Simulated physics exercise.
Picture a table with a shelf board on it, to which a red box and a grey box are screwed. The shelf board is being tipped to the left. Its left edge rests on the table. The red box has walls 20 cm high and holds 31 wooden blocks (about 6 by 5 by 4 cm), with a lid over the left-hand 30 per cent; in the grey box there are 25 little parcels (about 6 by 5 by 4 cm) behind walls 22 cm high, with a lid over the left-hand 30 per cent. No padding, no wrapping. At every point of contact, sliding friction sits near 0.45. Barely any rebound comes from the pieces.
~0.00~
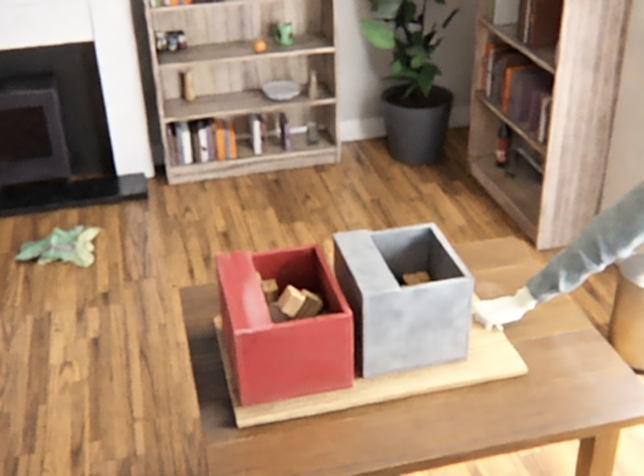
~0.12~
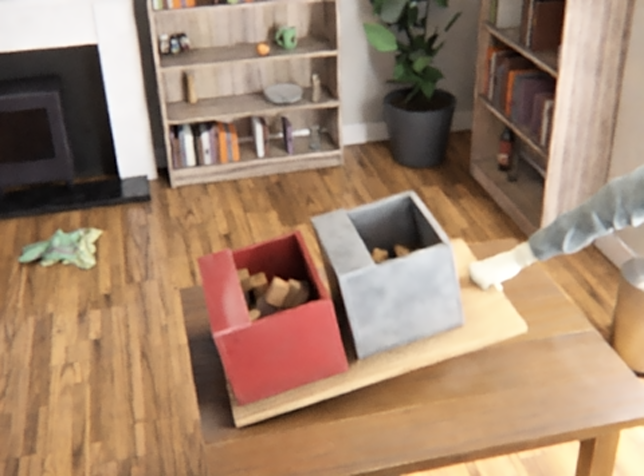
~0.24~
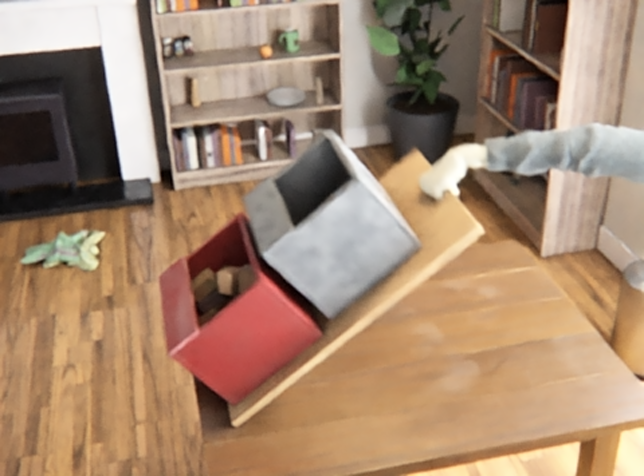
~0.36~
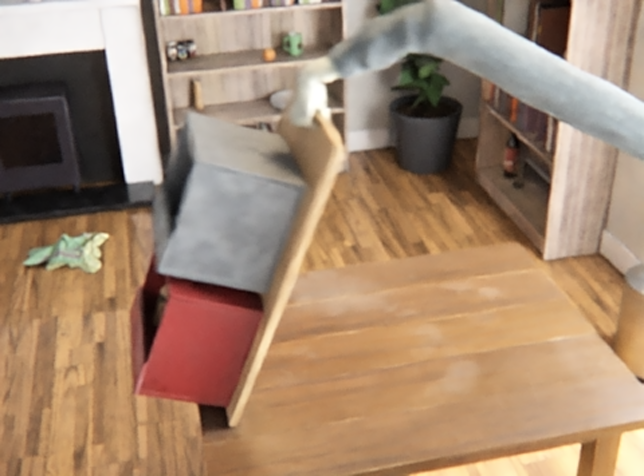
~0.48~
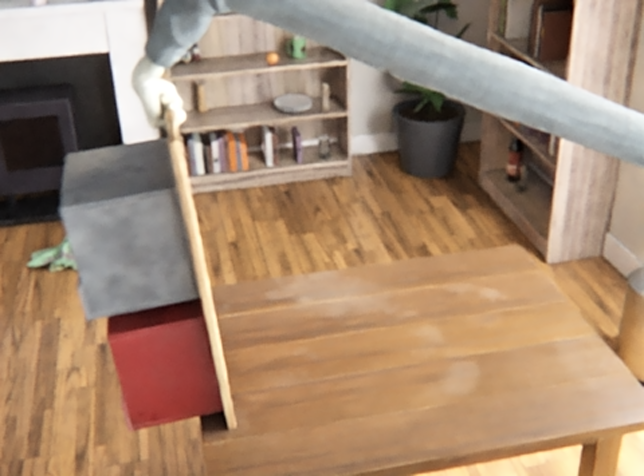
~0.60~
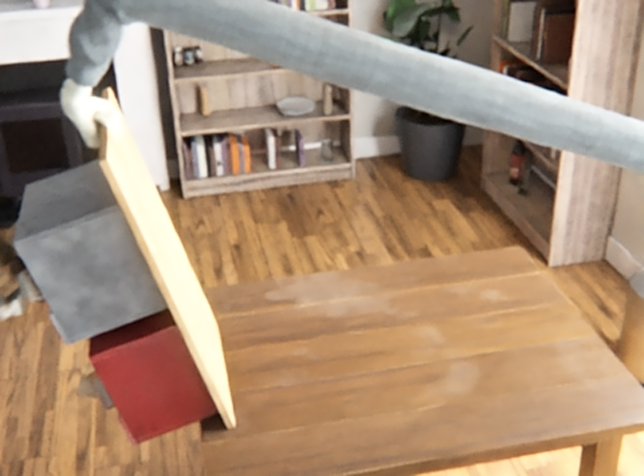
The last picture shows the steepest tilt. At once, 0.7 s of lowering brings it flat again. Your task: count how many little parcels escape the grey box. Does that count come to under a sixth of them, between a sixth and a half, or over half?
Over half.
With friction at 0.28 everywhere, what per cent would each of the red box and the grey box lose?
Then the red box sheds 20 per cent, while the grey box sheds 60 per cent.
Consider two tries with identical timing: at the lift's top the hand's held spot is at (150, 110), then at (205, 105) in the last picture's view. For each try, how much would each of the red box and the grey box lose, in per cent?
The red box would lose 30 per cent in the first try and 0 per cent in the second, the grey box 30 and then 40 per cent.
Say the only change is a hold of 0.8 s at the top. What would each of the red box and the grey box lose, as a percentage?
That would cost red box 20 per cent of its load and grey box 60 per cent.
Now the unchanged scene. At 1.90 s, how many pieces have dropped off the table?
The total is close to 25.
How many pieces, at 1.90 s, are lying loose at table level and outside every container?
I'd say close to 0 in all.
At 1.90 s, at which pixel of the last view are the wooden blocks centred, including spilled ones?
Somewhere around pixel (252, 351).
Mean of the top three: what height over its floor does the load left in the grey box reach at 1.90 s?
It stands close to 7 cm high.
After 0.81 s, tilt 82°; 10 of 31 out of the red box and 15 of 25 out of the grey box.
After 1.07 s, tilt 27°; 11 of 31 out of the red box and 15 of 25 out of the grey box.
After 1.43 s, tilt 0°; 11 of 31 out of the red box and 15 of 25 out of the grey box.
Outcome (at 1.90 s), 11 of 31 out of the red box and 15 of 25 out of the grey box. Asked share, 15 of 25, 60 per cent.
